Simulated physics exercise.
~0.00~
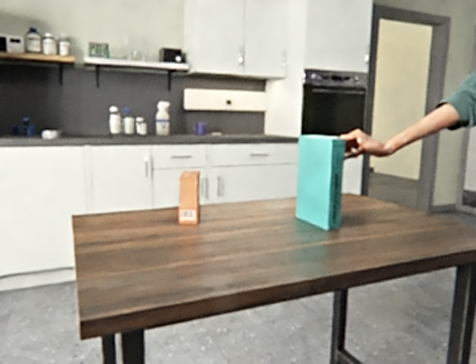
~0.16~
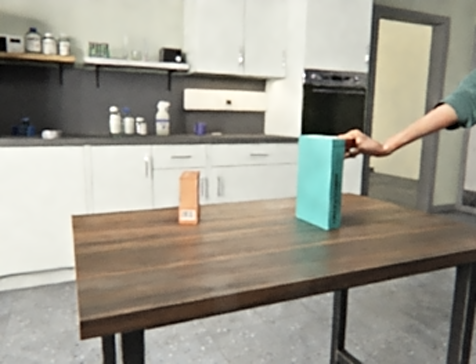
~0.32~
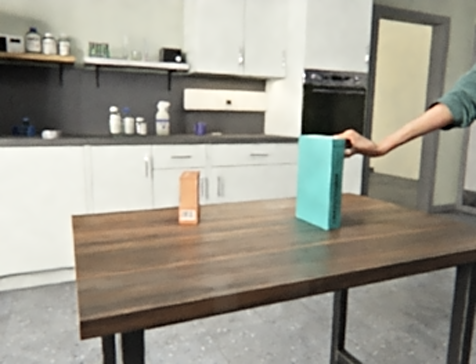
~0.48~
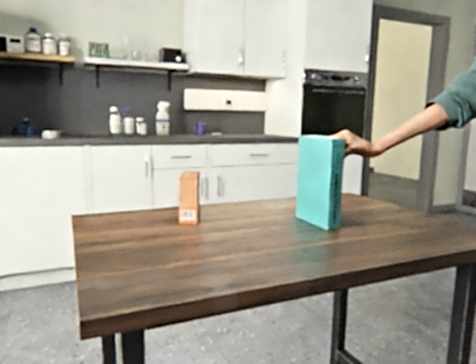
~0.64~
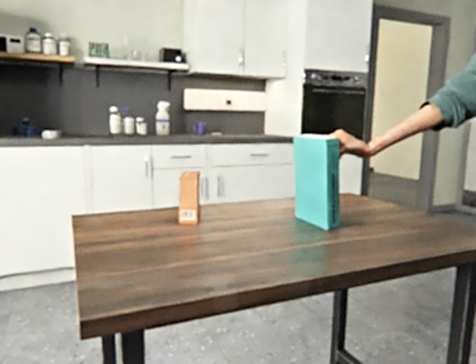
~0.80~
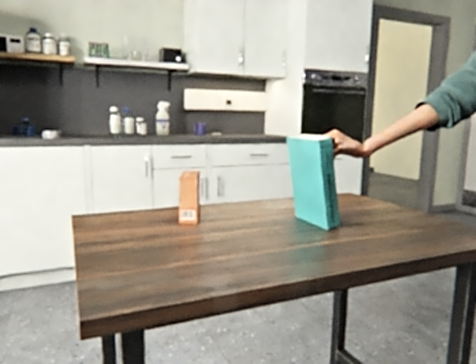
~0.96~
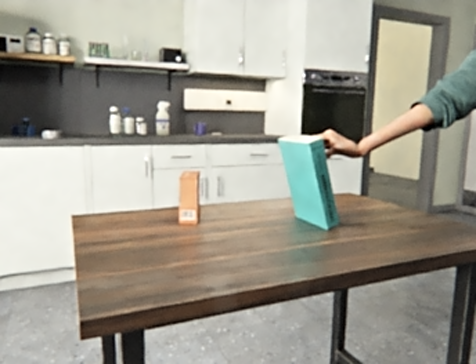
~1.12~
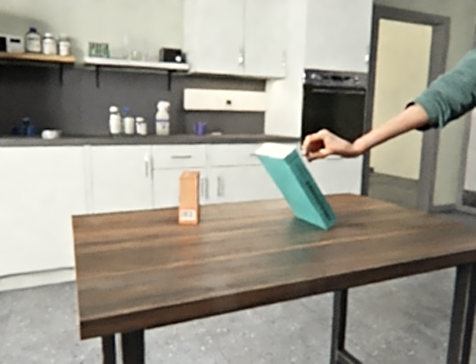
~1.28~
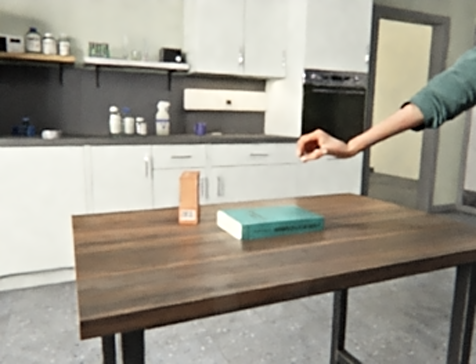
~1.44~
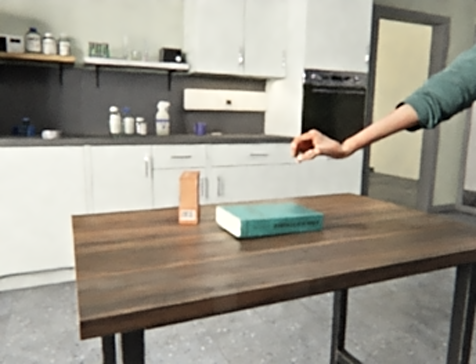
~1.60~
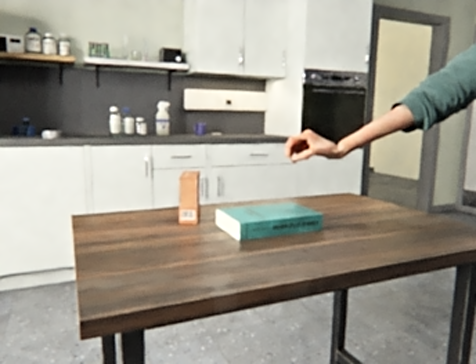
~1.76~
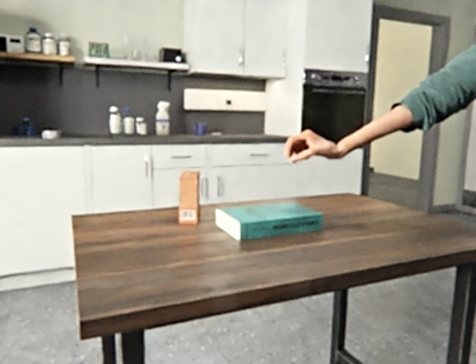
We see a hand push the top of an upright turquoise book on a wooden kitchen table, near a small orange packet. The book tilts left and topples onto its side, ending flat beside the still-standing packet while the hand hovers above.
